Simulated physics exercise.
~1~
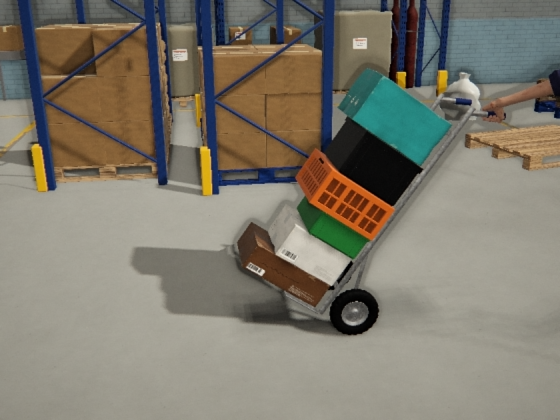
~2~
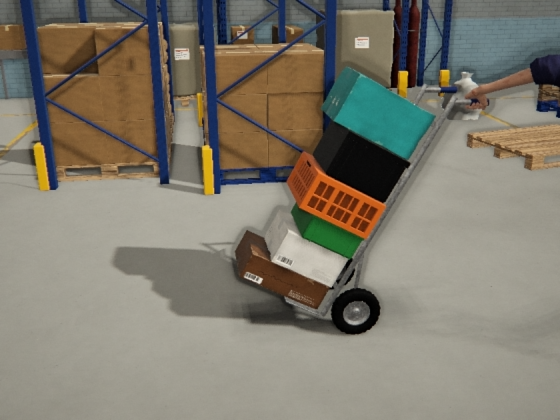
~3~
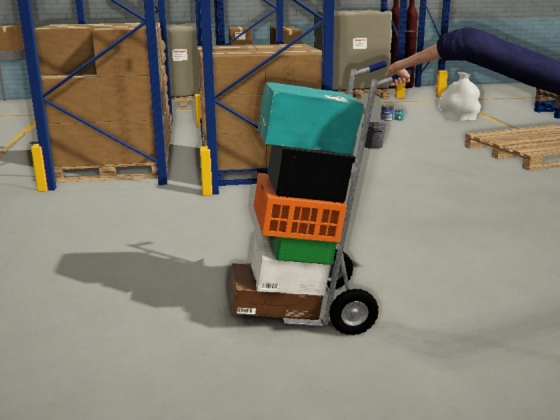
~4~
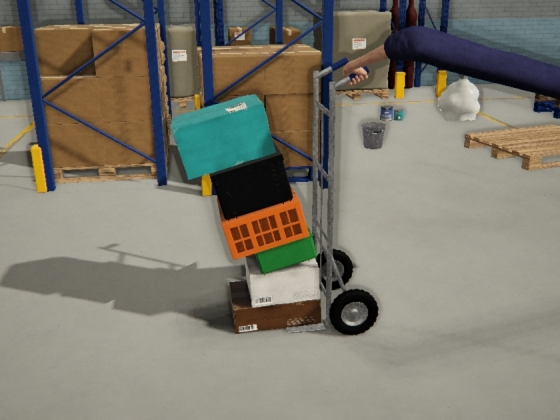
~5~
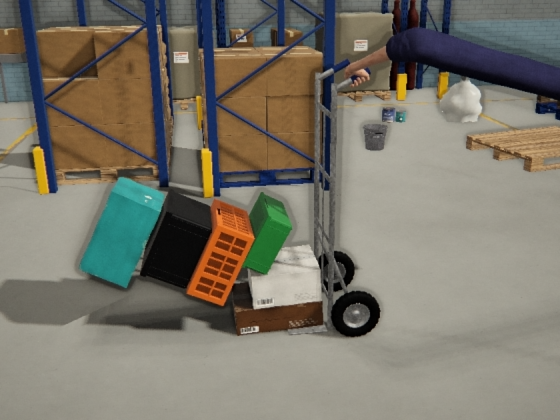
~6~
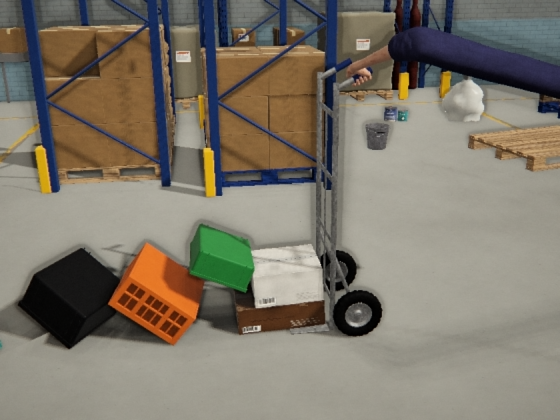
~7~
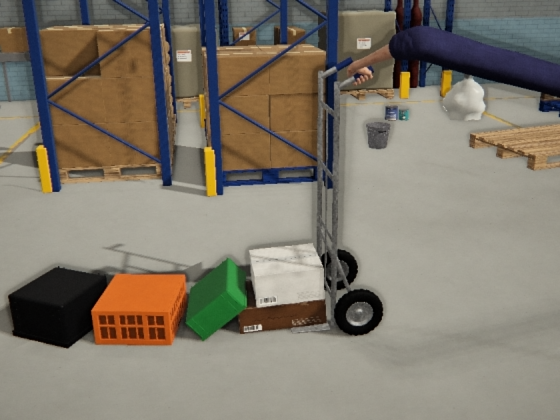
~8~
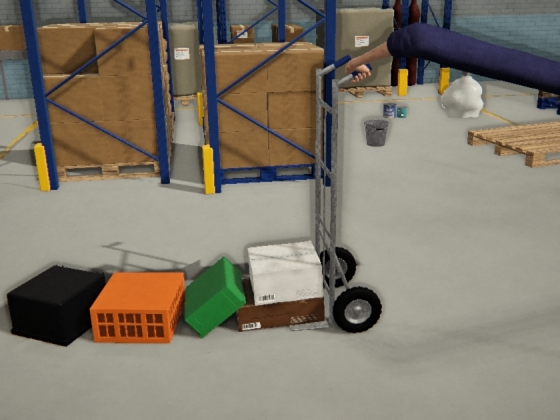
In the video, a hand swings a tilted, loaded hand truck upright in a warehouse, and the stack topples to the left. The turquoise, black, orange and green containers fall off, while the white and brown boxes stay stacked at the truck's base.
